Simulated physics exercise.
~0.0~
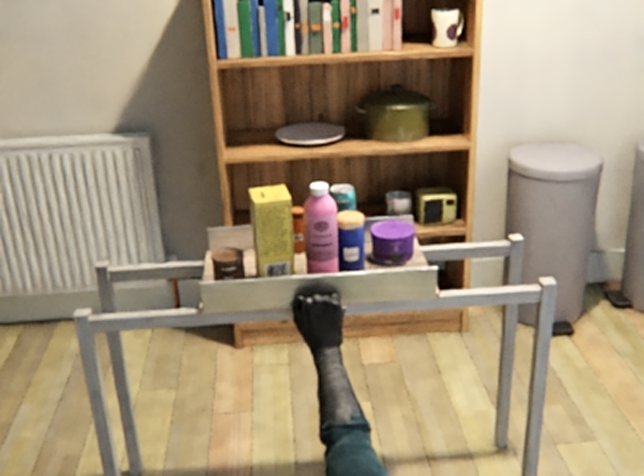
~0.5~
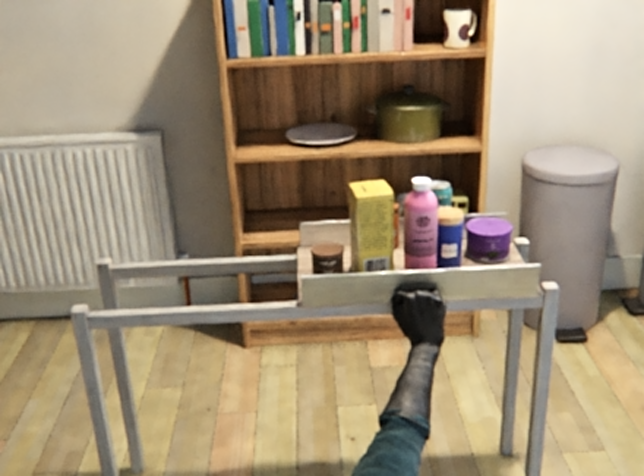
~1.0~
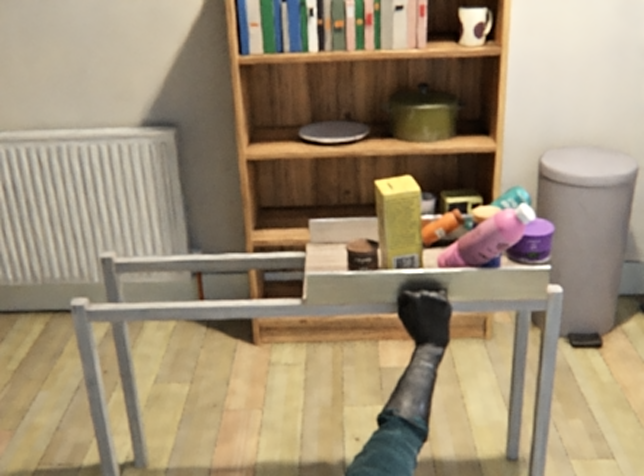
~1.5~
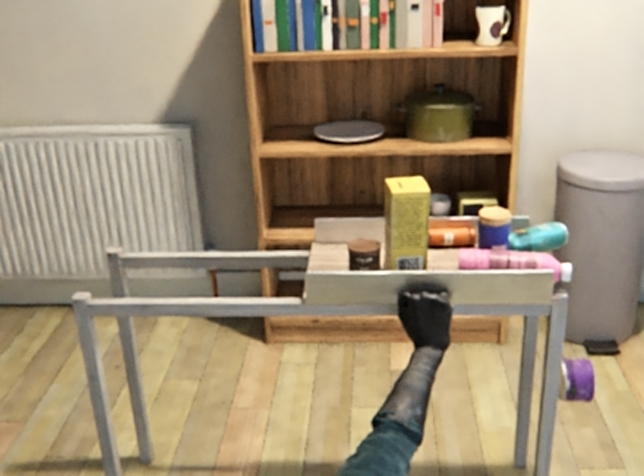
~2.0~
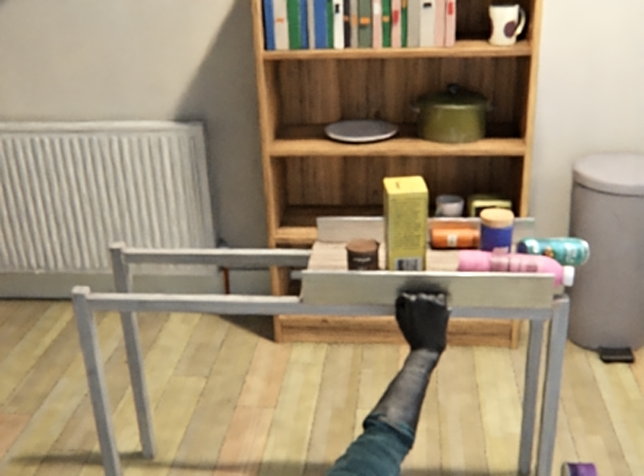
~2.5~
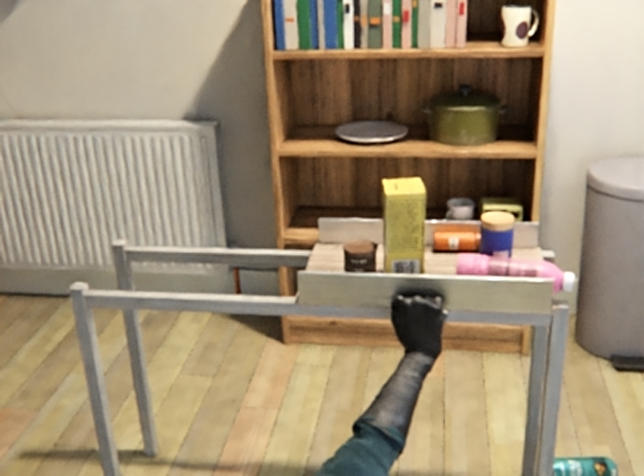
A slide-out tray on a grey metal frame, seen from the front and slightly above, stands before a wooden bookcase, with a radiator left and a bin right. It holds a brown tin, yellow carton, orange shaker, pink bottle, turquoise can, blue jar and purple tub. A black-gloved hand shoves the tray right until it stops at the end. The shaker, bottle and can topple rightward, and the purple tub drops off the right end. The turquoise can follows, while shaker and bottle lie on the tray and tin, carton and jar stay upright.
